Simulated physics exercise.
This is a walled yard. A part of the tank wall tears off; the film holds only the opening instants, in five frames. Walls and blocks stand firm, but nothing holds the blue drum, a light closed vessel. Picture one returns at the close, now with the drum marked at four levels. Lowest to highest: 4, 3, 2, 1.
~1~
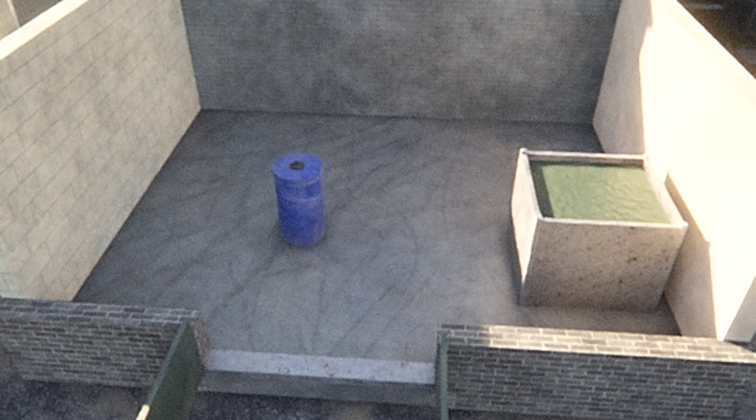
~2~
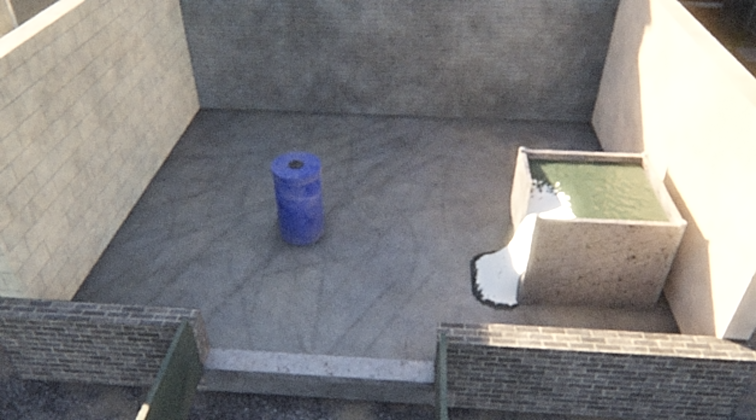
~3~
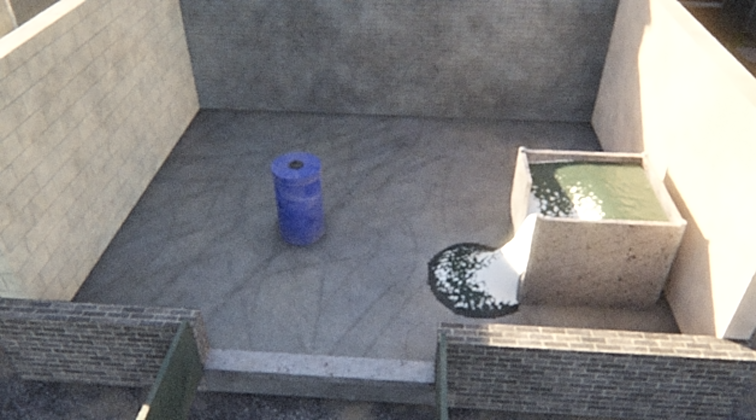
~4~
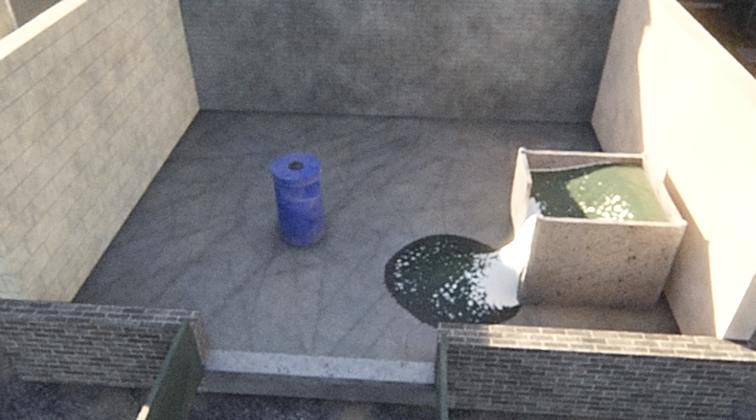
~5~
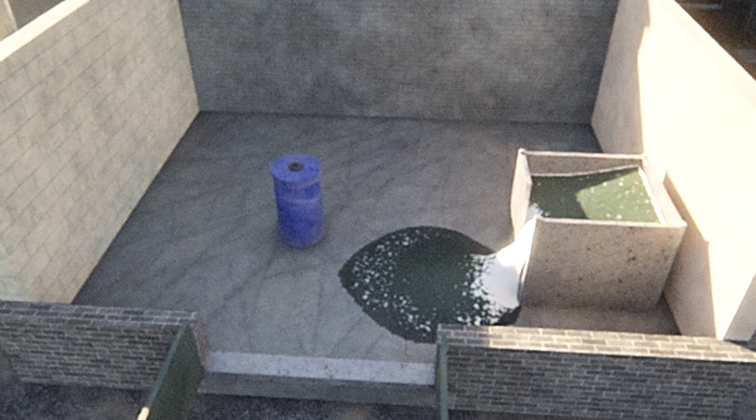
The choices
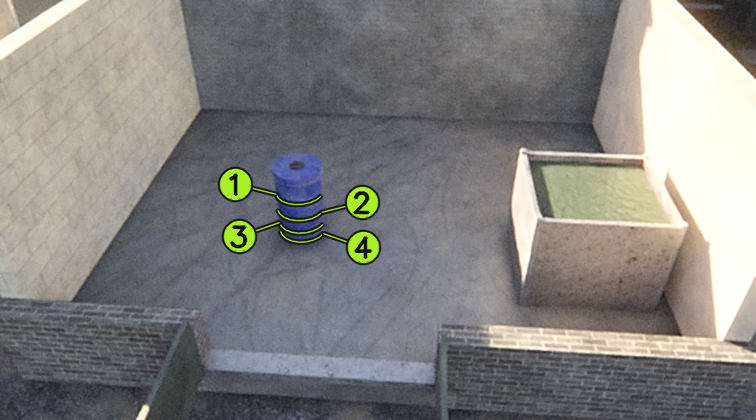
Walled yard with a blue drum standing still as green water pours from a tank at right, spreading leftward across the ground.
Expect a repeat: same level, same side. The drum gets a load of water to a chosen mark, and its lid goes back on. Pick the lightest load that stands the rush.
2 is the one.
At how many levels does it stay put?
Two.
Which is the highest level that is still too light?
That would be 3.
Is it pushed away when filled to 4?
Yes.
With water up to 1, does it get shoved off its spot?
No, that is safe.
On the marked copy, 1 at (295, 204); 2 at (297, 220); 3 at (298, 233); 4 at (299, 242); from the bottom up 4, 3, 2, 1.
With 1, it does not move.
With 2, it does not move.
With 3, it is pushed about its own width away.
With 4, it is pushed about 5 times its own width away.
